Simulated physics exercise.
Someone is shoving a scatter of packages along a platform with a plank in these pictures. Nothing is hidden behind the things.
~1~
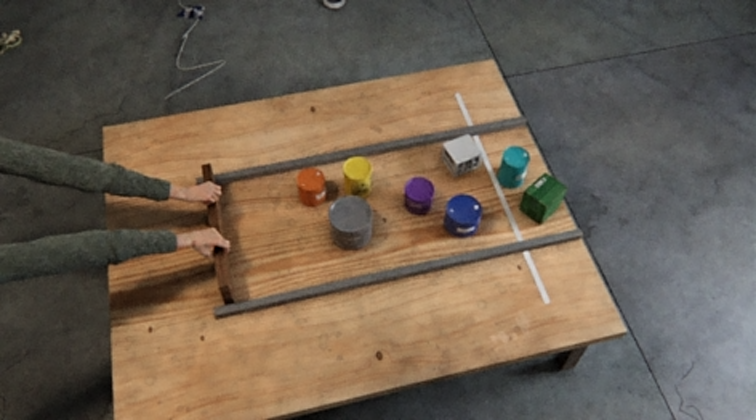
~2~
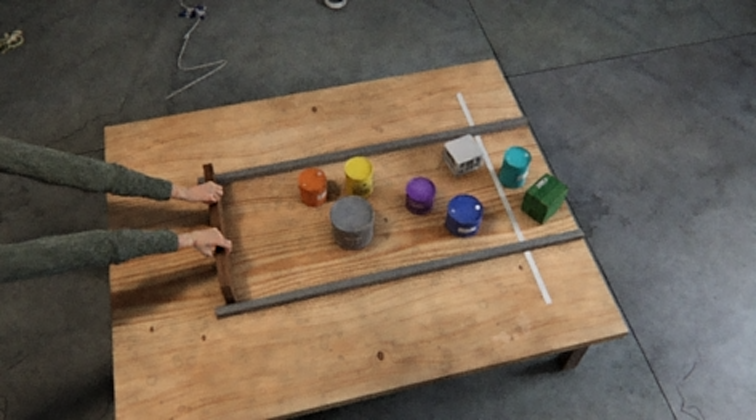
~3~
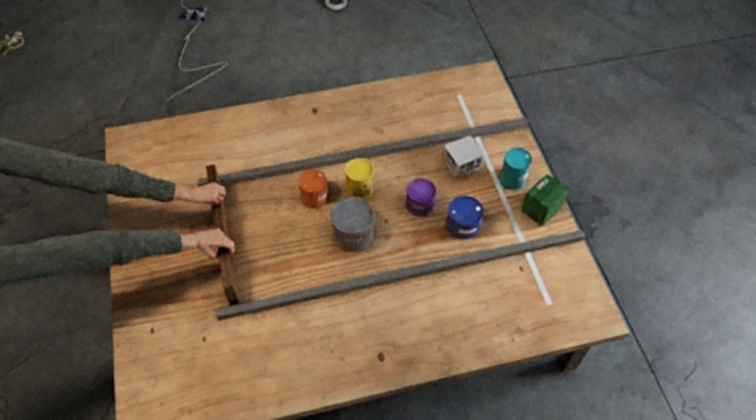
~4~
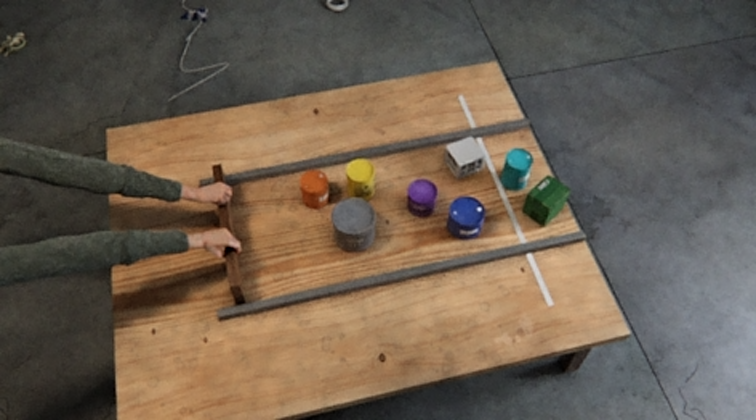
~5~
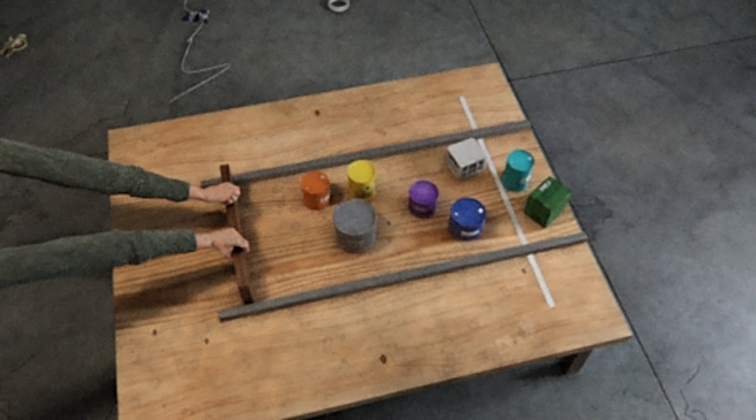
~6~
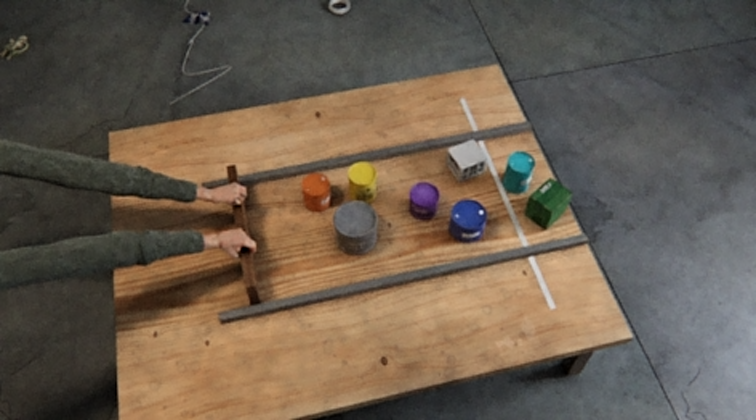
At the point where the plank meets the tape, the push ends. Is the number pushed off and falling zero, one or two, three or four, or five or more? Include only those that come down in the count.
Only one or two are pushed off.
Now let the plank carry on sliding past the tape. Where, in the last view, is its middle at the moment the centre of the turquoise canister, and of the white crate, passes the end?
Turquoise canister: (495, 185); white crate: (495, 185).
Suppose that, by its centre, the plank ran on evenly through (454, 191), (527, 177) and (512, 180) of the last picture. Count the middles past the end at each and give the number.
Counts: 0, 4, 3.
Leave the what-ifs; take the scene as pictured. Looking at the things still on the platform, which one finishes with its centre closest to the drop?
The green parcel finishes nearest.
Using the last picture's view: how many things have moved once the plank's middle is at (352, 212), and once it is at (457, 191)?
I get 3 at the one place and 7 at the other.
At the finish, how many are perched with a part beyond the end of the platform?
Count: 1.
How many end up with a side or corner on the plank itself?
It's touching 2 at the end.
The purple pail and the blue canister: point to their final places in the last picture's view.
You'll find the first one at (533, 168) and the second at (550, 223).
Soon after, none off yet; green parcel at rest near (548, 204); turquoise canister at rest near (519, 173); white crate at rest near (466, 161).
Then, none off yet; green parcel at rest near (549, 204); turquoise canister moved a little near (524, 170); white crate moved about its own width near (501, 147).
At rest, the number that fall off is one or two; fallen, white crate and turquoise canister.
